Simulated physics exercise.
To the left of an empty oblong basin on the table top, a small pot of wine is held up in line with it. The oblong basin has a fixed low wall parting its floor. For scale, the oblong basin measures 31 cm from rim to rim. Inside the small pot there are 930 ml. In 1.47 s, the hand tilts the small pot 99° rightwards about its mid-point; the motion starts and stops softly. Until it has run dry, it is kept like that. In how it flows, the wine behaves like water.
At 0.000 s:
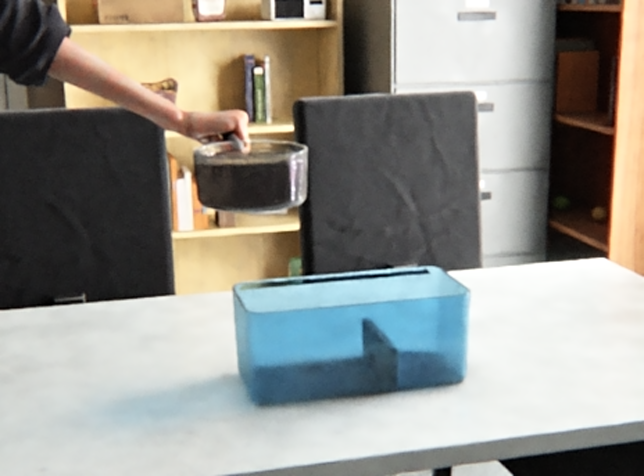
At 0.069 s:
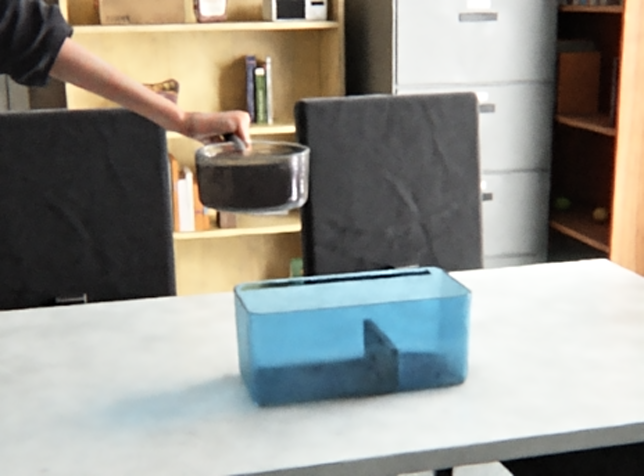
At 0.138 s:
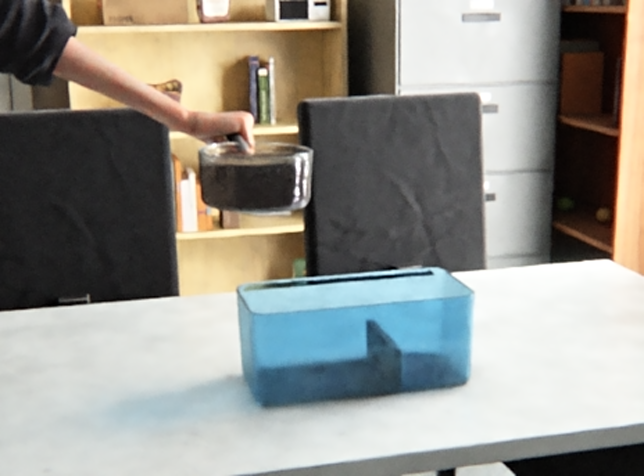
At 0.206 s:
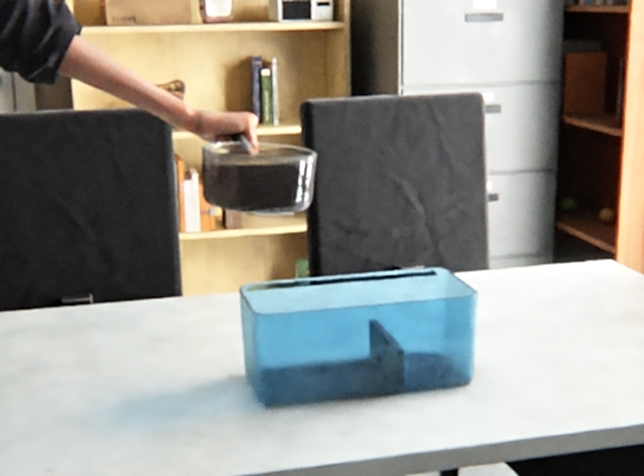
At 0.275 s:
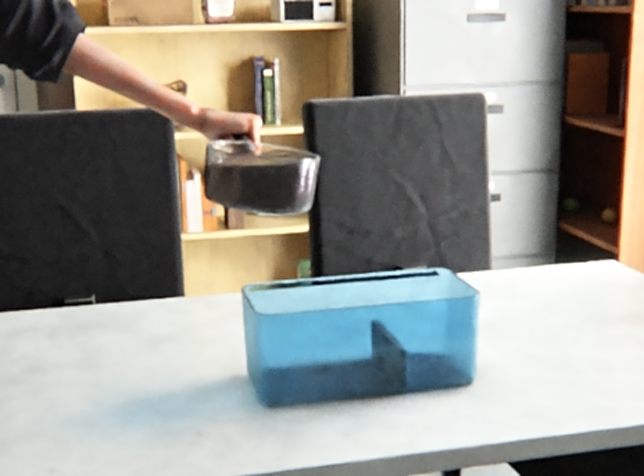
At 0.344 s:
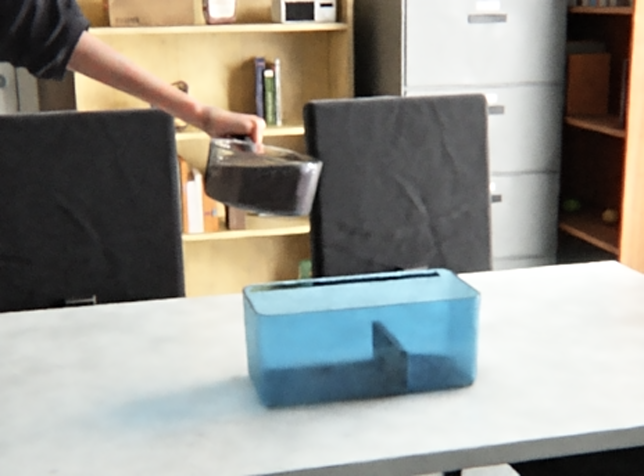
A hand holds a clear glass pot of dark liquid above a translucent blue oblong basin on a pale table, seen from the front and slightly above. Behind stand two black chairs, a yellowish bookshelf, grey filing cabinets and a brown shelf unit. The hand gradually tilts the pot slightly rightwards, its liquid staying inside, while the view drifts very slightly left.
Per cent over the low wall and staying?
23 per cent.
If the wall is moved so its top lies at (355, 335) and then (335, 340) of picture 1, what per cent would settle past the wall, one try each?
Respectively 60 and 80 %.
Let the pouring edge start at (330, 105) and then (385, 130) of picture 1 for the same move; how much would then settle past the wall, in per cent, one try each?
70 and 80 %.
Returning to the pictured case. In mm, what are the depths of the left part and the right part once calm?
Roughly 28 mm on the left side and 16 mm on the right side.
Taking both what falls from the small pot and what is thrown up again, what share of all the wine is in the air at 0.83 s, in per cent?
Estimate: About 32 % of all of it.
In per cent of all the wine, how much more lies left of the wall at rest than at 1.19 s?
Near 20 in a hundred.
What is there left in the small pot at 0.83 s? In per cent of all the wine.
About 52 per cent.
After 0.83 s the tilt is 60° and 51 per cent is still to pour, 15 is left of the wall and 2 right of it.
After 1.19 s the tilt is 90° and 11 per cent is still to pour, 56 is left of the wall and 23 right of it.
After 1.56 s the tilt is 99° and 1 per cent is still to pour, 73 is left of the wall and 23 right of it.
After 1.97 s the tilt is 99° and 0 per cent is still to pour, 76 is left of the wall and 23 right of it.
In the end 76 per cent lies left of the wall, 23 right of it and 1 outside.
